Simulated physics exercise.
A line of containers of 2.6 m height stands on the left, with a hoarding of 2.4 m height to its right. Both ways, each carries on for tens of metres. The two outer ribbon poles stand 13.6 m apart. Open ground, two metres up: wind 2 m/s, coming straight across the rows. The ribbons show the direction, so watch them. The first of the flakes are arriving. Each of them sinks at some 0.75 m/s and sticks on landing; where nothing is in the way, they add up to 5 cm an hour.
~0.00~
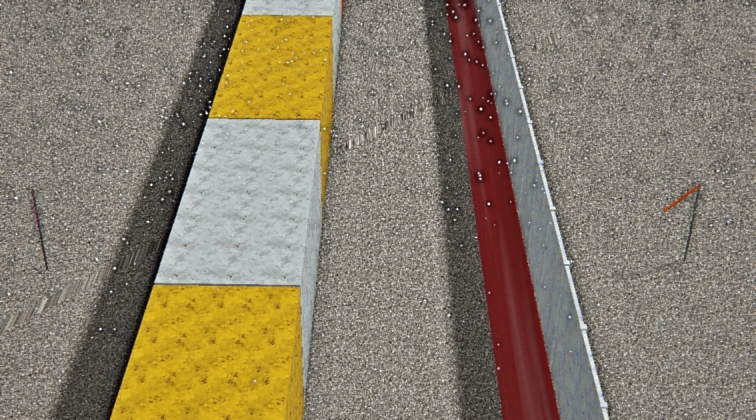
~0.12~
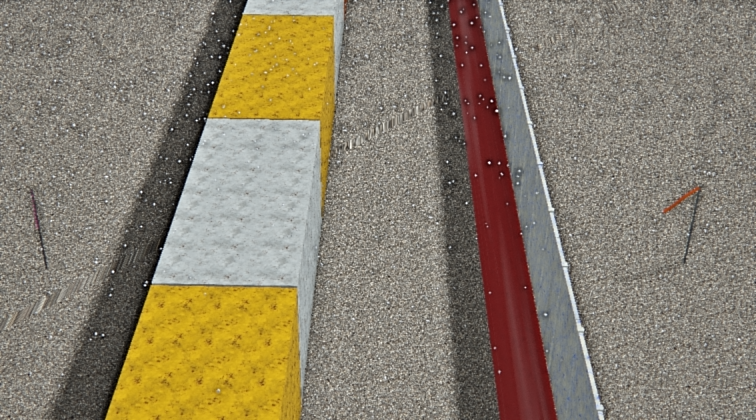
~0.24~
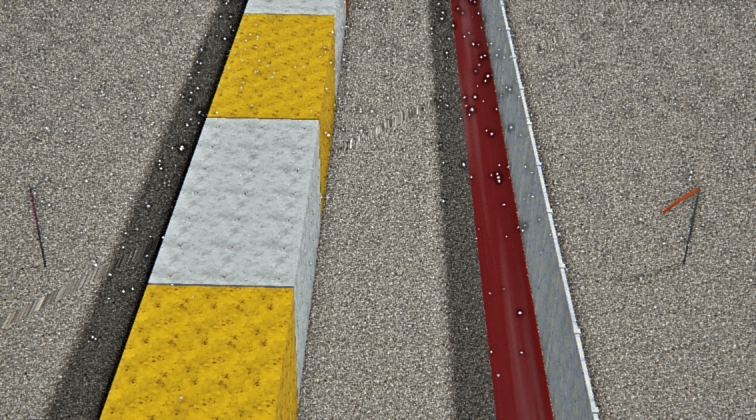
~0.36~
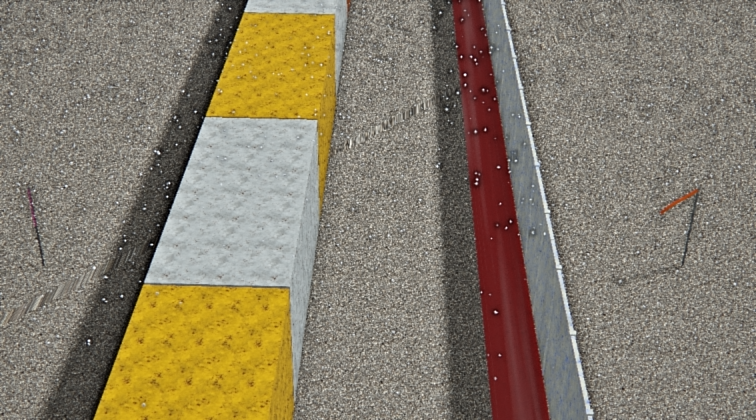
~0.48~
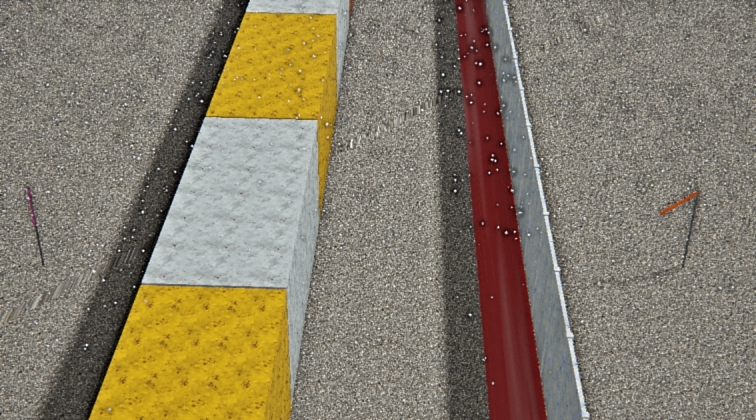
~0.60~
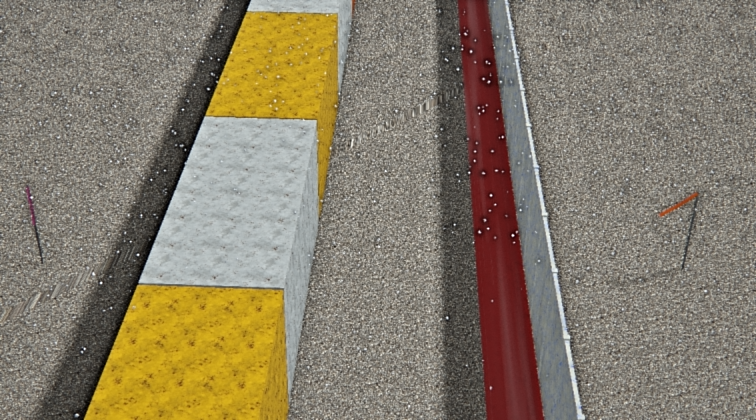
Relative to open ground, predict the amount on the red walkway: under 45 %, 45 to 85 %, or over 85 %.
The red walkway gets from 45 to 85 % of what open ground gets.
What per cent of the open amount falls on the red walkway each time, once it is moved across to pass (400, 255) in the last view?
80 %.
After 10 minutes open ground has 8 mm and the red walkway 5 mm.
After 30 minutes open ground has 25 mm and the red walkway 15 mm.
After 60 minutes open ground has 50 mm and the red walkway 30 mm, so the red walkway has 59 % of the open amount; the left half of it has 63 %, the right half 56 %.
